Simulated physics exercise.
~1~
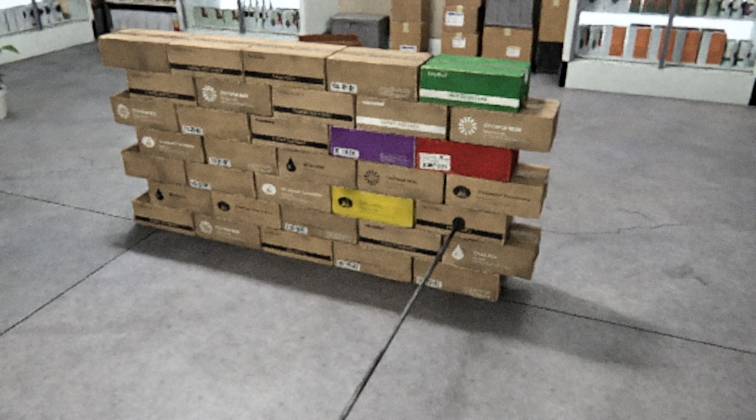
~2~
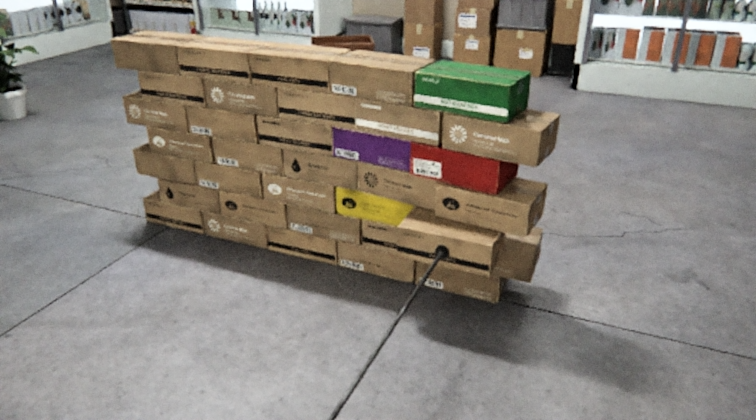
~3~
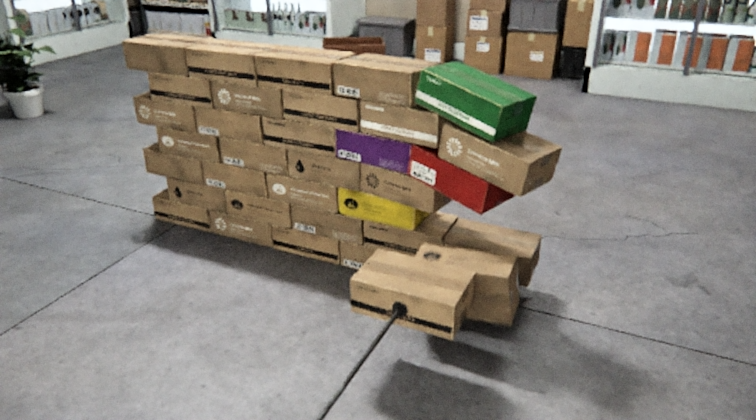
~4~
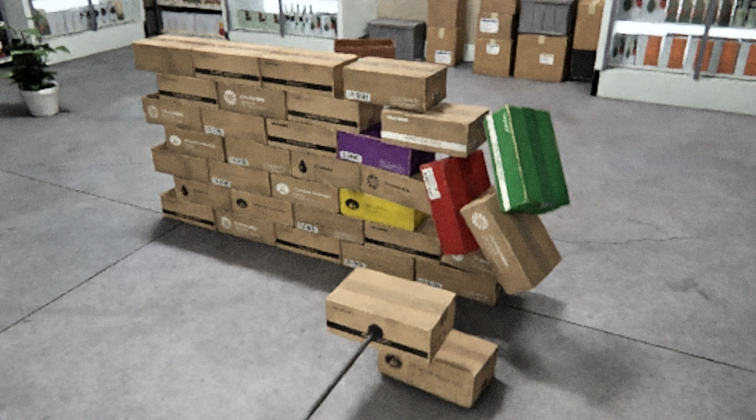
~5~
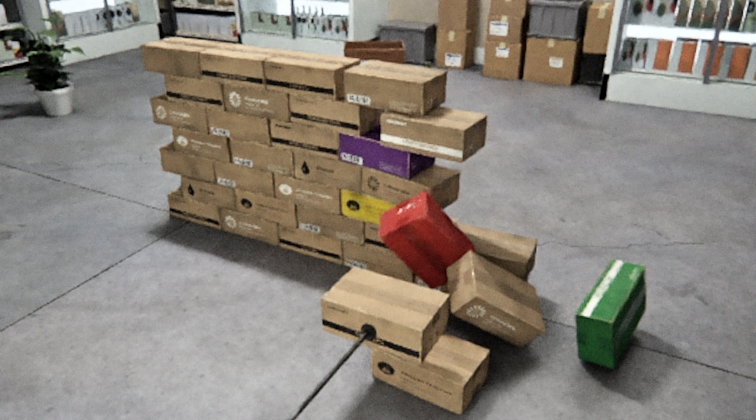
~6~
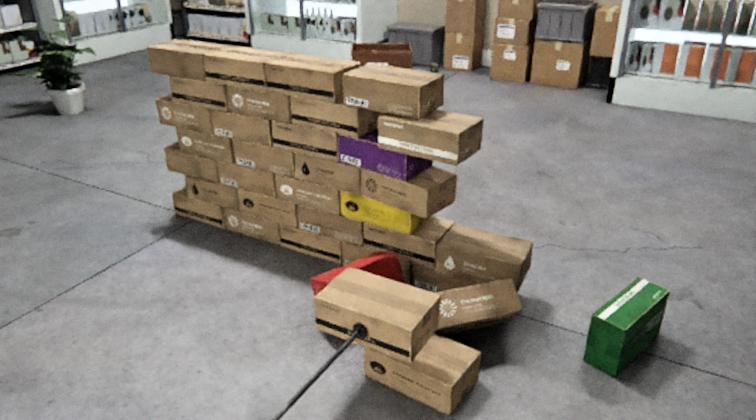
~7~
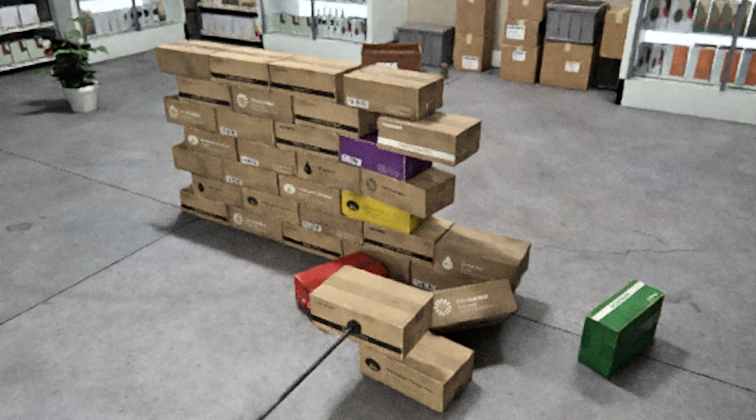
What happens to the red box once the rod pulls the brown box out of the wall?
The red box comes down, tipping out of the wall and ending up on the floor, partly behind the box that was pulled out.
